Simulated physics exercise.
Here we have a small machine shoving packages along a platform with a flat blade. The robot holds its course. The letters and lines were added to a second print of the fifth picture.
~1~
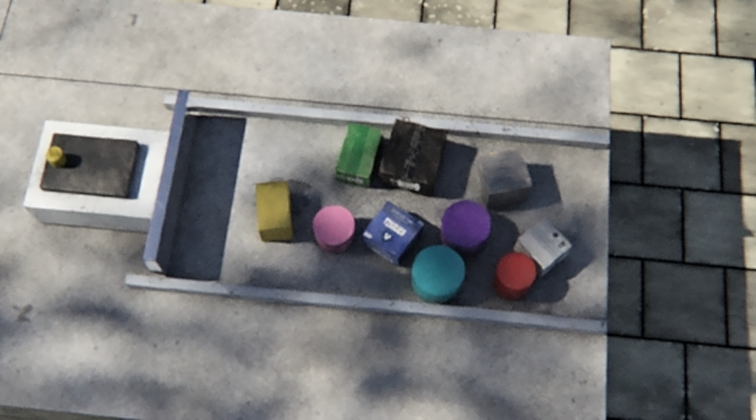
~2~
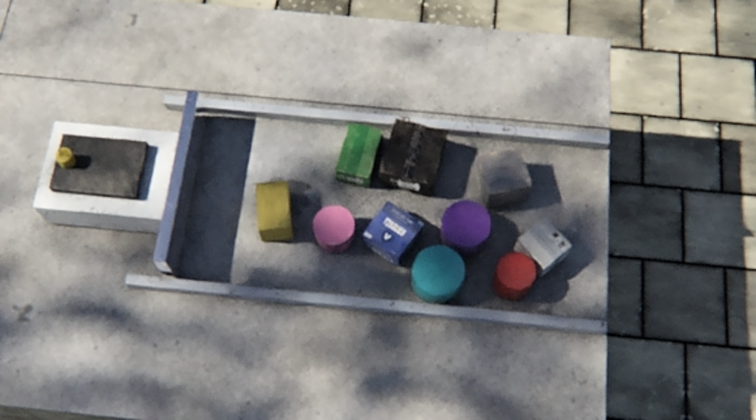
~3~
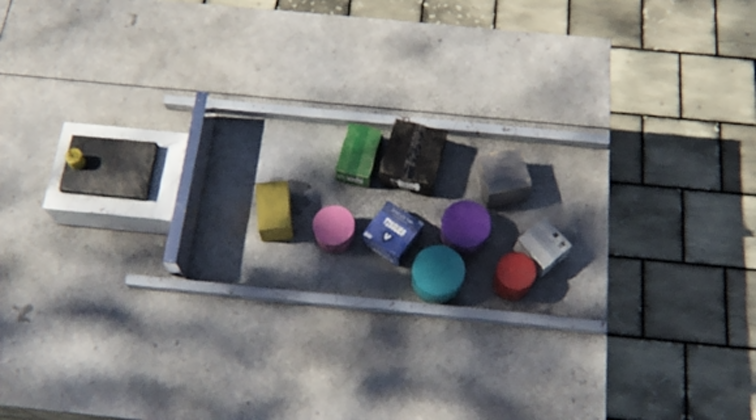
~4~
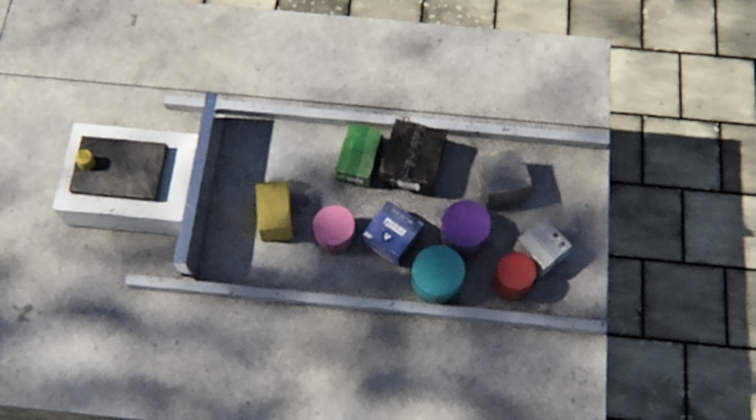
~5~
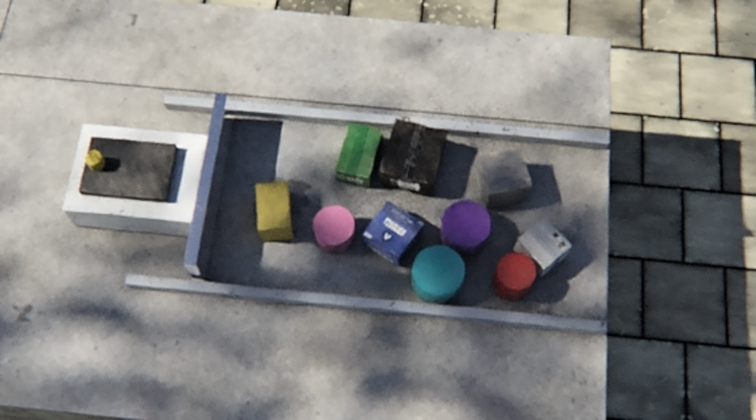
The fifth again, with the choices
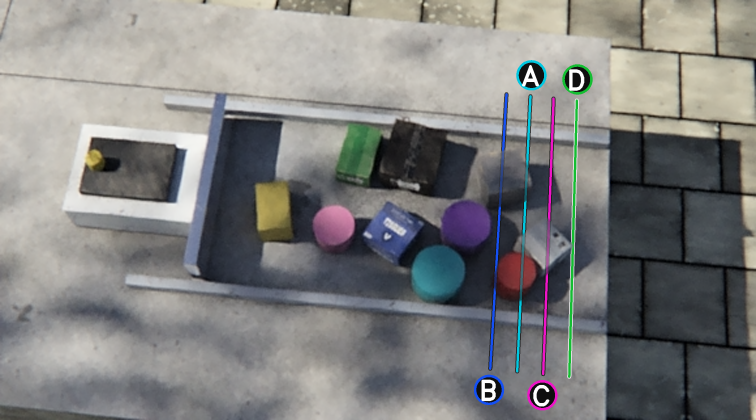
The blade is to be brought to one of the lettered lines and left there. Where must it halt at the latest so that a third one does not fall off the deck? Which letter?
The farthest such stop is B.
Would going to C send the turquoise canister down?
No.
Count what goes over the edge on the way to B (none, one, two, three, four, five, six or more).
Two.
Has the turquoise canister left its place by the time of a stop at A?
Yes.
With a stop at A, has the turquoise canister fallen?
By then, no.
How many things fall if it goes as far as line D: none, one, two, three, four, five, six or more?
Six or more.
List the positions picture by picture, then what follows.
In the first frame, blue box (393, 234); pink pail (335, 230); white parcel (542, 248).
In the second frame, robot (106, 166); grey crate (503, 178).
In the third frame, robot (115, 167); purple pail (465, 230).
In the fourth frame, robot (126, 168); red canister (514, 277).
In the fifth frame, robot (135, 169); yellow crate (274, 211); blue box (393, 234); pink pail (335, 230).
On the marked copy, A at (524, 226); B at (499, 224); C at (549, 228); D at (573, 231).
Taking B. A third of the way, robot (239, 179); turquoise canister (445, 279); blue box (411, 236).
Two thirds of the way, robot (344, 189); purple pail (550, 202); white parcel (547, 250).
When it is over, robot (426, 197); grey crate over the edge; purple pail over the edge; two fallen.
As for the rest, A drops four; C drops six; D drops seven.
